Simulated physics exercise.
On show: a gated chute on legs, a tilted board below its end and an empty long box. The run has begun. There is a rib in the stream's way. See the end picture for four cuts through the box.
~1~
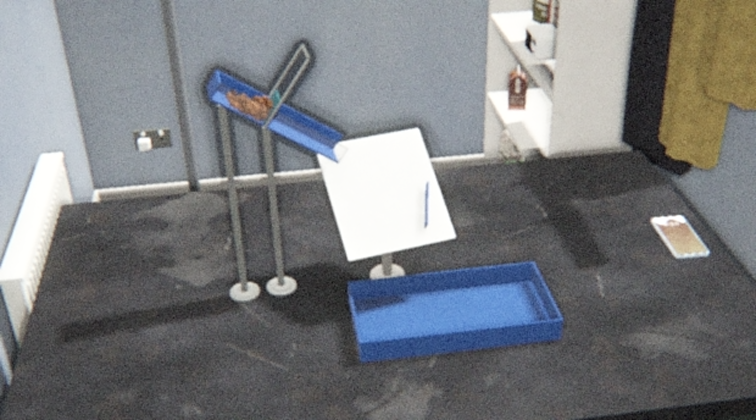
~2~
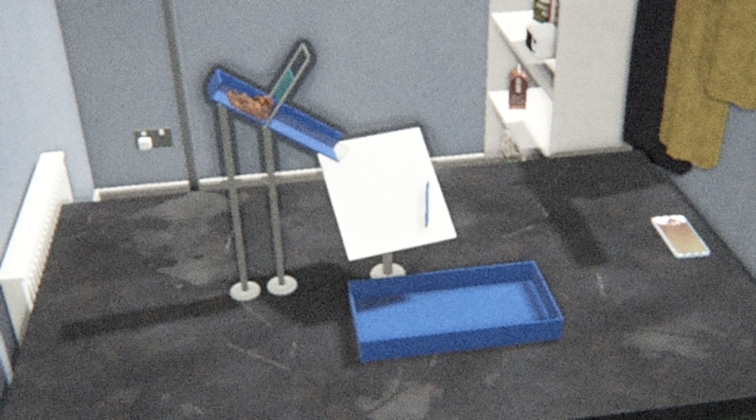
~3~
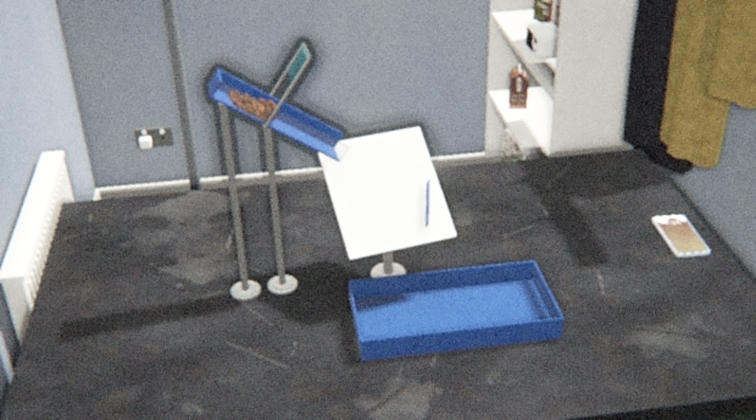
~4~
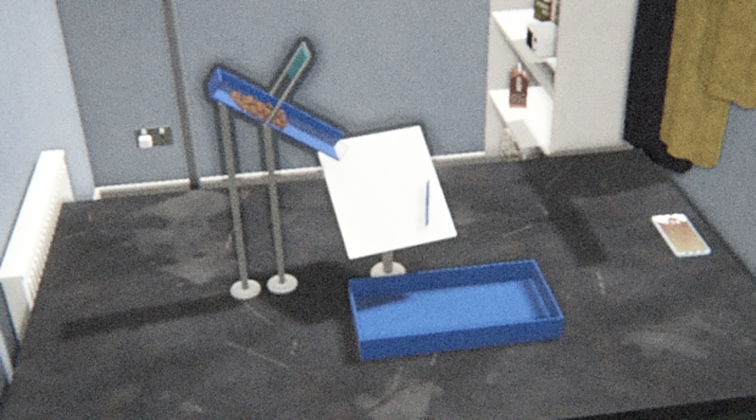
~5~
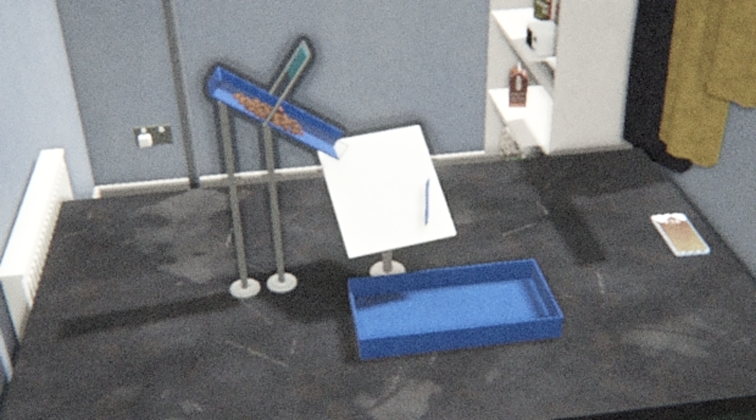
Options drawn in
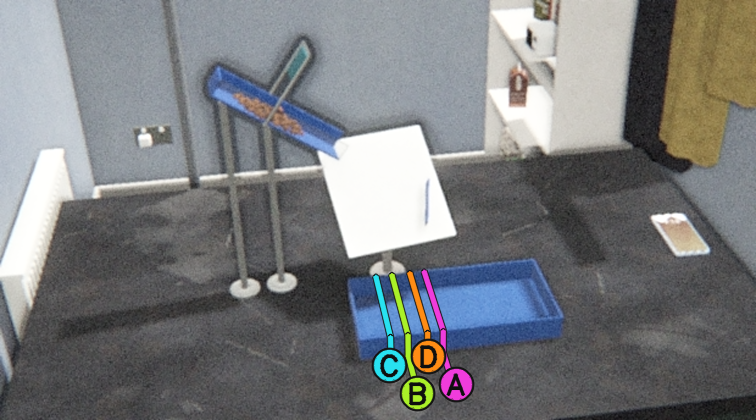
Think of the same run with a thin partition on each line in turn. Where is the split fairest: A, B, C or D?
A works best here.
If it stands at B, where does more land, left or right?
Right.
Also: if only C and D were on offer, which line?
Here it is line D.
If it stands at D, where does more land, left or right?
More lands on the right.
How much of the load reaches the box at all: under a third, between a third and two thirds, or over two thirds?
About that: Over two thirds.
On the marked copy, line A crosses the front rim at (443, 330); line B crosses the front rim at (407, 334); line C crosses the front rim at (390, 336); line D crosses the front rim at (427, 332).
With A, of what is caught, about half on the left of the divider, about half on the right.
With B, of what is caught, a stray few on the left of the divider, nearly all on the right.
With C, of what is caught, none on the left of the divider, all on the right.
With D, of what is caught, a small part on the left of the divider, most on the right.
